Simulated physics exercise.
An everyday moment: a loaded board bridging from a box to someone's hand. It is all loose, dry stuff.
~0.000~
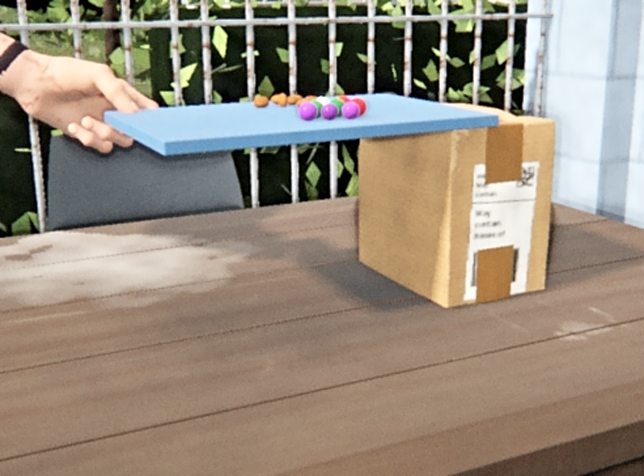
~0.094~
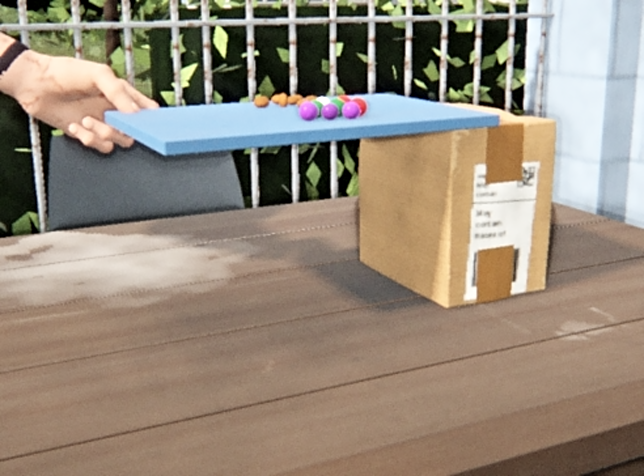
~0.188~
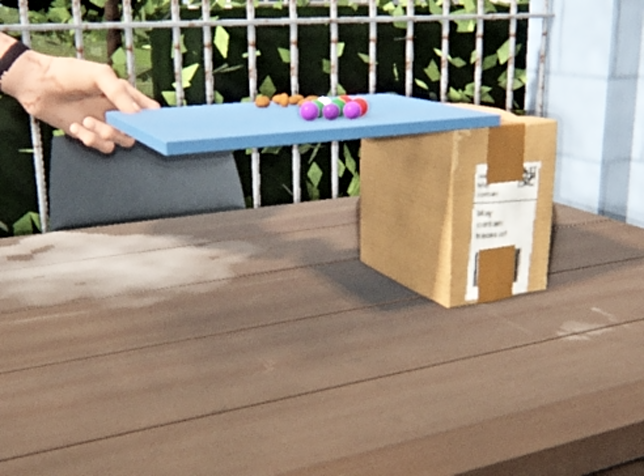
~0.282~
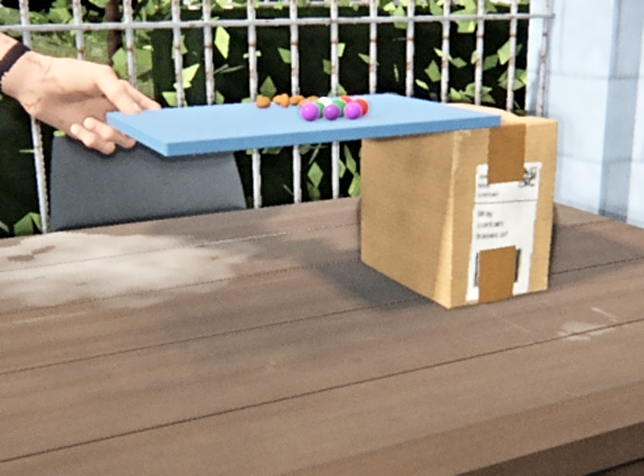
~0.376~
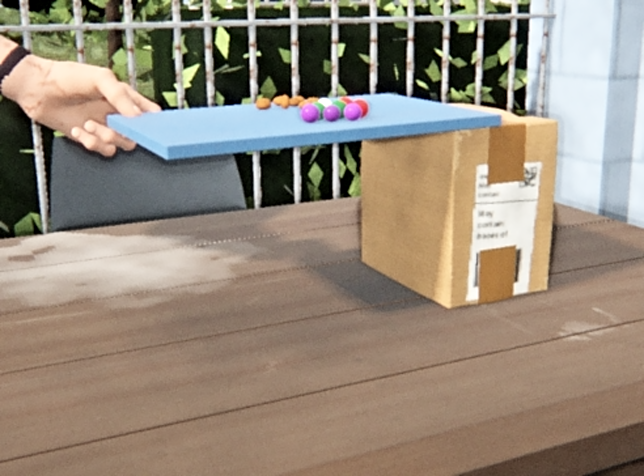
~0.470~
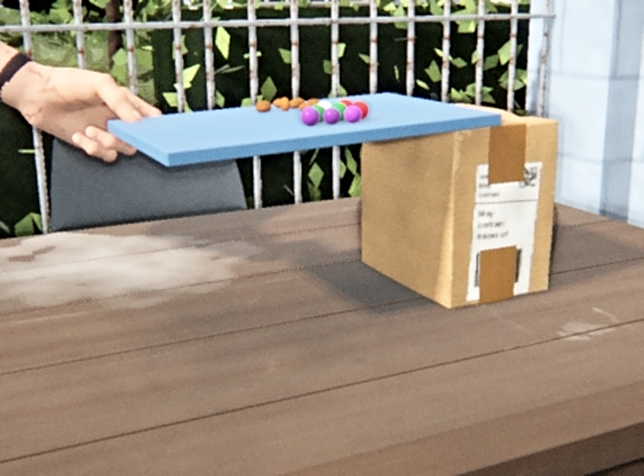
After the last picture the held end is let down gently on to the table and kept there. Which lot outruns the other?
The front lot goes farther.
After 1.37 s, board sloping at 21°; front lot mostly up to a board's length out; back lot all still on the board.
After 2.15 s, board sloping at 38°; front lot mostly one to two board lengths out; back lot mostly less than half a board's length out.
After 2.83 s, board resting at 41°; front lot mostly more than two board lengths out, about two thirds gone off the table; back lot mostly less than half a board's length out.
At rest (3.7 s), board resting at 41°; front lot mostly more than two board lengths out, most gone off the table; back lot mostly less than half a board's length out; the front lot has gone farther.
